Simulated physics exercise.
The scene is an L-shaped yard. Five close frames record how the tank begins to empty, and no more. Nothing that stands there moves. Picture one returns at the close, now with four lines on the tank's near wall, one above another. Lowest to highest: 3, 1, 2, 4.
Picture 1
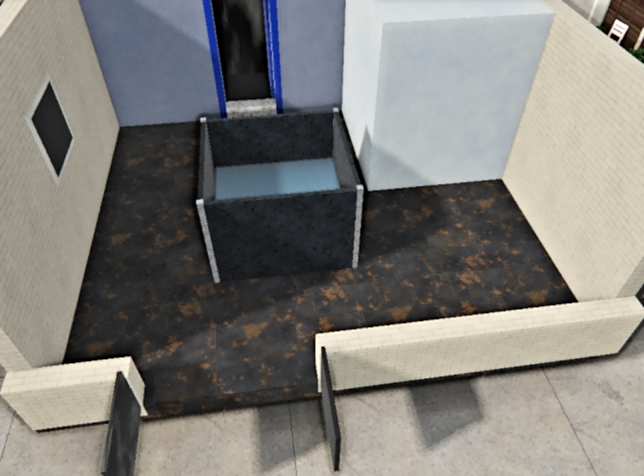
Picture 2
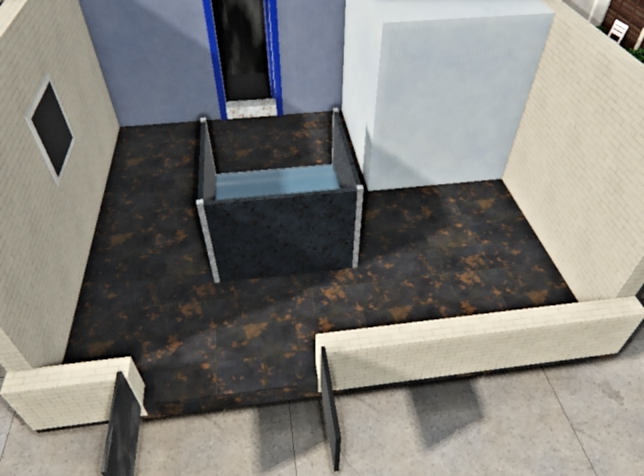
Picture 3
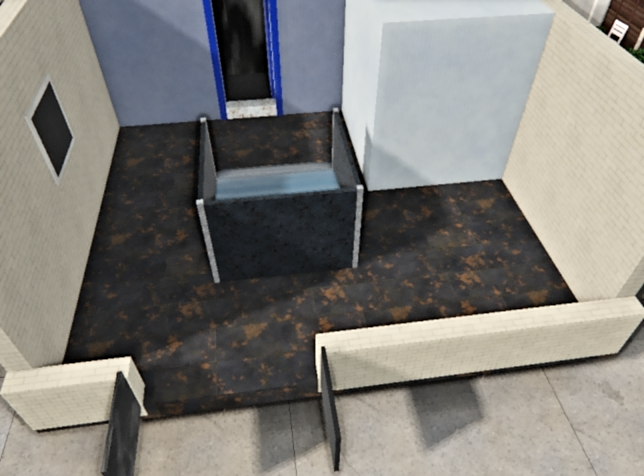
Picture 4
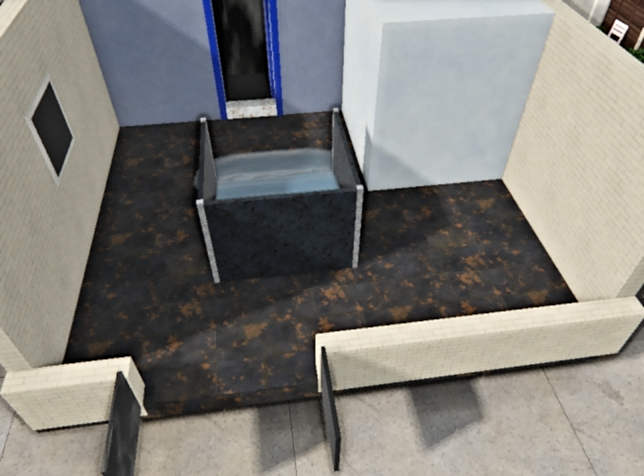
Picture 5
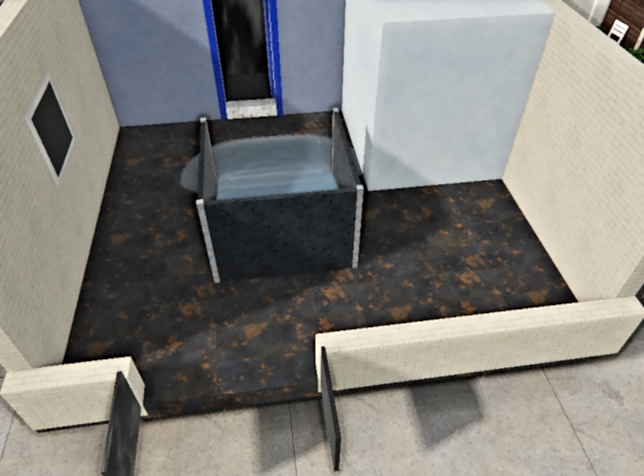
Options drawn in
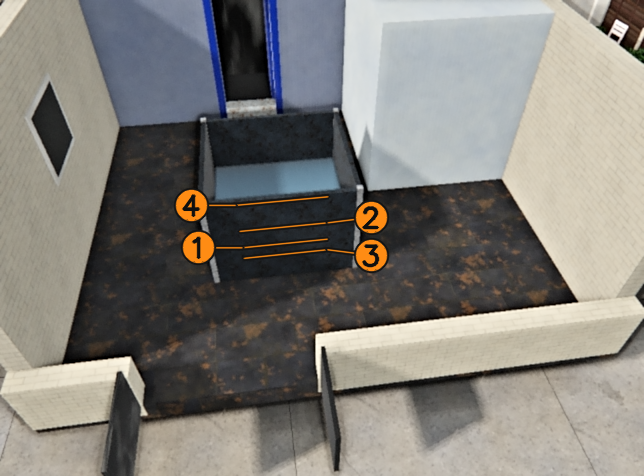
At first, pale blue water sits in a dark, low-walled tank before a blue-framed doorway, but the tank's back wall disappears. The water then slips out through the open back and widens across the dark, rust-flecked floor, spreading past the tank's left side, while everything else stays still.
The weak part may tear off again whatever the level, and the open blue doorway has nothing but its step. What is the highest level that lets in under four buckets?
Use level 3.
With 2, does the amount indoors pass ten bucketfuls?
Yes, clearly.
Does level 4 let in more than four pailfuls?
Yes.
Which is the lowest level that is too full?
That would be 1.
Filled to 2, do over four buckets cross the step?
Yes, it does.
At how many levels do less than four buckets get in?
One of the four.
In orange, 1 at (285, 243); 2 at (284, 227); 3 at (286, 254); 4 at (282, 201); from the bottom up 3, 1, 2, 4.
For level 1, about 8 bucketfuls get in.
For level 2, dozens of bucketfuls pour in.
For level 3, a splash gets over, under a bucket.
For level 4, dozens of bucketfuls pour in.
